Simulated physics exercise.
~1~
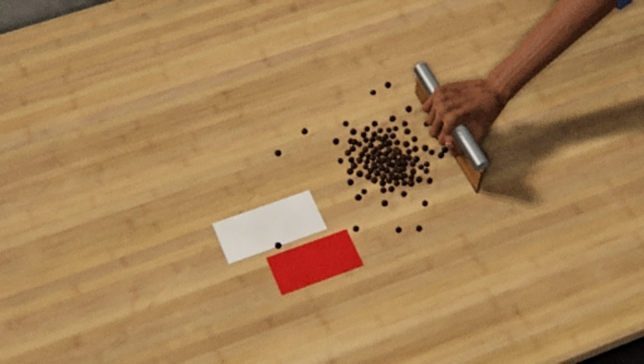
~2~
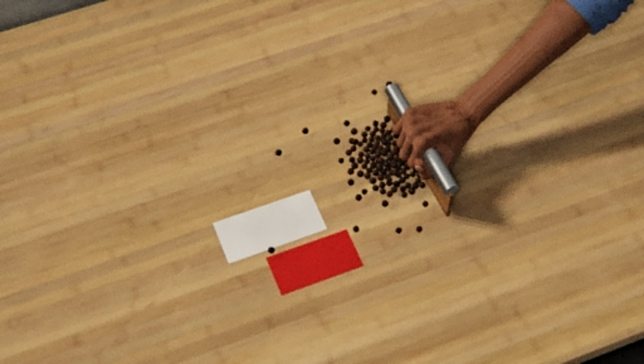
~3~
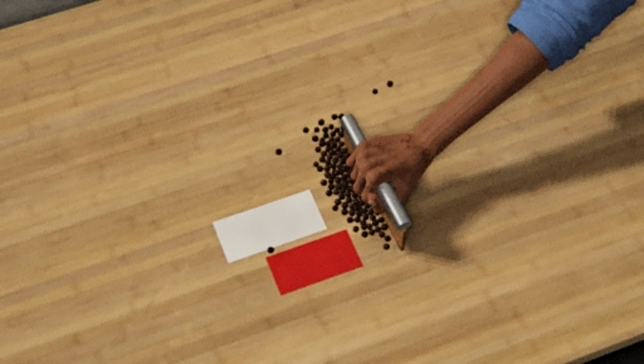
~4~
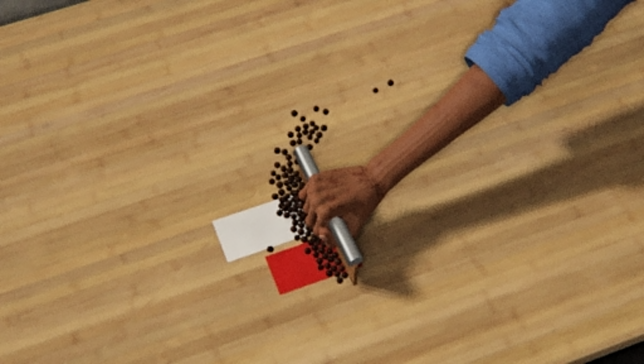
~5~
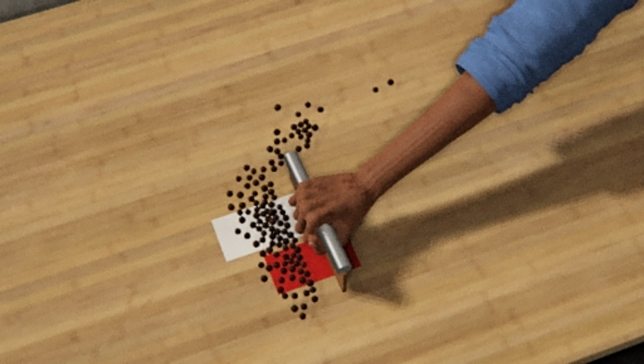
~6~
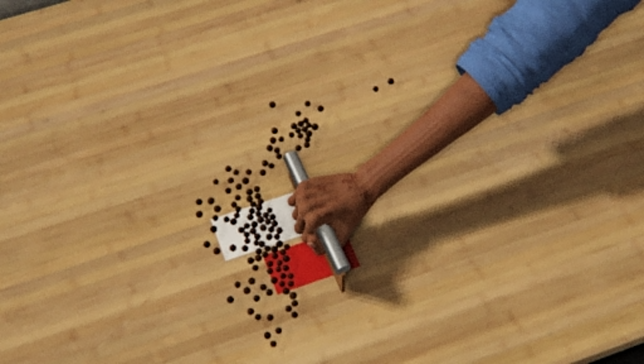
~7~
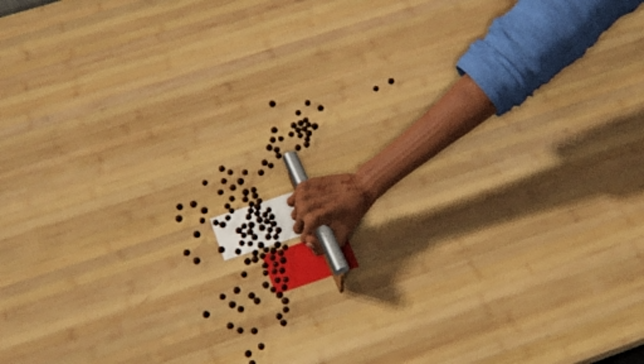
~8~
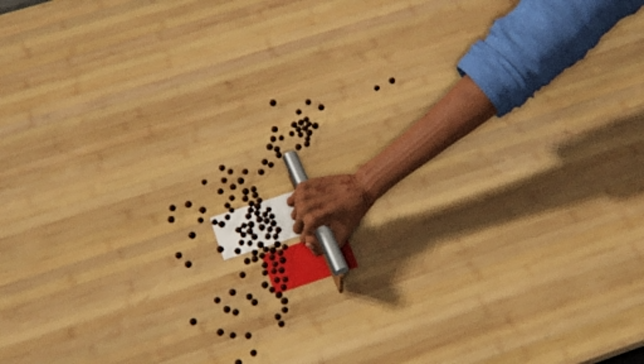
A hand sweeps dark balls left with a scraper, stops, and they scatter past the mats.
